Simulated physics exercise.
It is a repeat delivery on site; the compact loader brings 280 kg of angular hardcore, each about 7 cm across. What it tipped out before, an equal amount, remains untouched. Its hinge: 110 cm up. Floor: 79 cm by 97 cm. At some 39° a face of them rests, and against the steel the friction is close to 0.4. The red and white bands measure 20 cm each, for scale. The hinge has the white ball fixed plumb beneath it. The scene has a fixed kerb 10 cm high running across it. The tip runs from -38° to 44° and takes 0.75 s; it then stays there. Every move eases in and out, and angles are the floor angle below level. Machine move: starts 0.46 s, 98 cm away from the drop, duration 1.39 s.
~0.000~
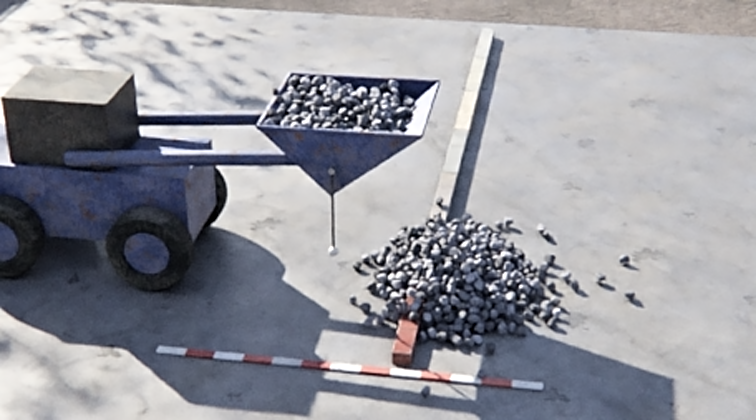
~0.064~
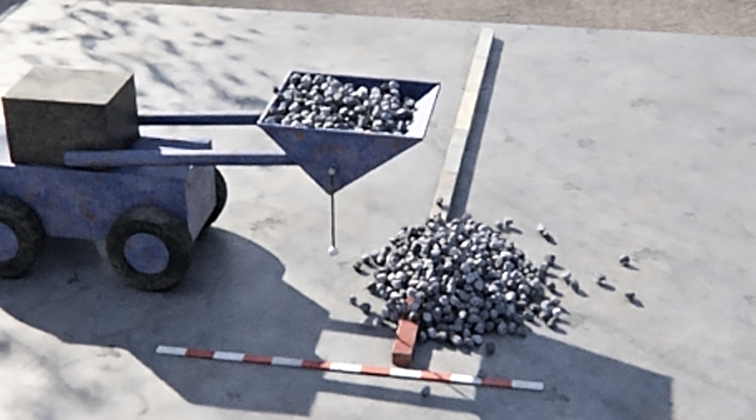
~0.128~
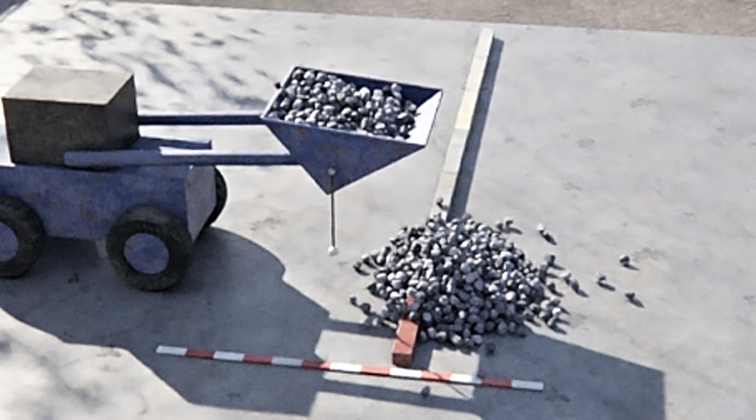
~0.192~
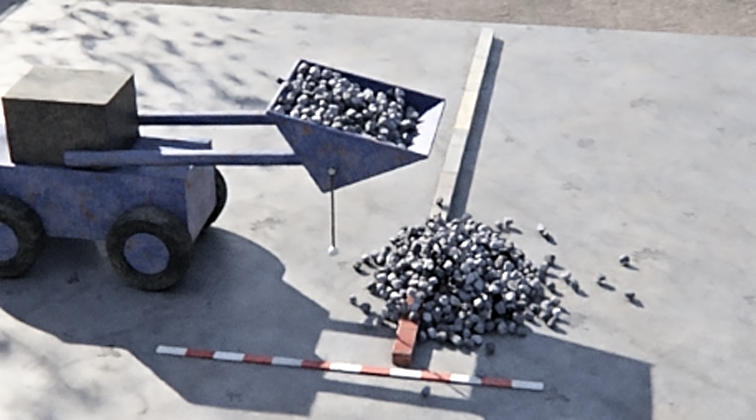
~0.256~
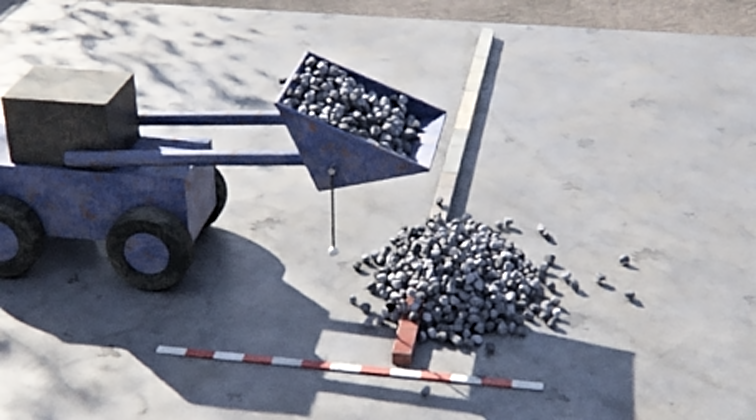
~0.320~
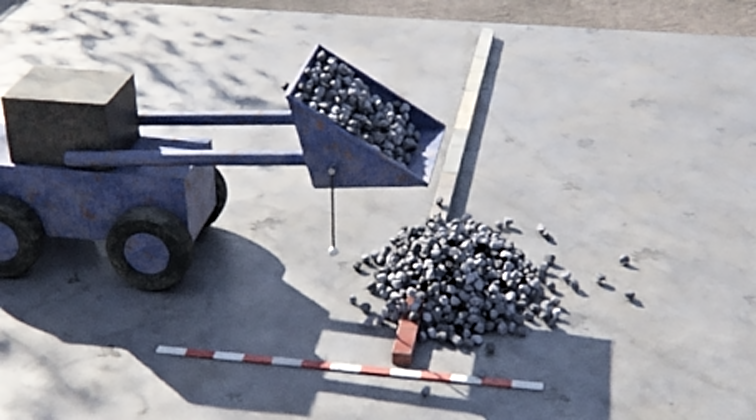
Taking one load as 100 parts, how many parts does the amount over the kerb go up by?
17 parts.
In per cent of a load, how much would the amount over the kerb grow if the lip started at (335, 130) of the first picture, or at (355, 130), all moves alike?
The first would add around 0 per cent, the second around 0 per cent.
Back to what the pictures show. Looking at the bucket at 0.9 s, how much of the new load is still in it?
Still inside: Some 45 %.
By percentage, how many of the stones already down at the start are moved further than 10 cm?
Some 0 percent, give or take.
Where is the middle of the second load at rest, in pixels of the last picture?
In the last view, somewhere near (391, 259).
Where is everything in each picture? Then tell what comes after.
The bucket is at -38°, its lip at (421, 137); the top of the load is at (322, 91). The earlier load is highest near (449, 251), 25 cm above ground level, 25 % on this side of the kerb, 75 % over the kerb, in the first picture.
The bucket is at -36°, its lip at (423, 139); the top of the load is at (317, 90); the stones move at 0.2 m/s on average, in the second picture.
The bucket is at -32°, its lip at (425, 146); the top of the load is at (303, 83); the stones move at 0.4 m/s on average, in the third picture.
The bucket is at -25°, its lip at (428, 157); the top of the load is at (303, 77); the stones move at 0.5 m/s on average, in the fourth picture.
The bucket is at -16°, its lip at (429, 171); the top of the load is at (308, 73); the stones move at 0.6 m/s on average, in the fifth picture.
The bucket is at -6°, its lip at (428, 186); the top of the load is at (323, 67); the stones move at 0.6 m/s on average, in the sixth picture.
After 0.6 s the floor is at 31°; in per cent of one load, 100 in the bucket, 25 on this side of the kerb, 75 over the kerb; the foremost stones are at (583, 291).
After 0.9 s the floor is at 44°; in per cent of one load, 46 in the bucket, 79 on this side of the kerb, 76 over the kerb; the foremost stones are at (583, 291).
After 2.3 s the floor is at 44°; in per cent of one load, 0 in the bucket, 108 on this side of the kerb, 92 over the kerb; the foremost stones are at (583, 291).
After 4.9 s the floor is at 44°; in per cent of one load, 0 in the bucket, 108 on this side of the kerb, 92 over the kerb; the foremost stones are at (583, 291). Net gain over the kerb, 17.
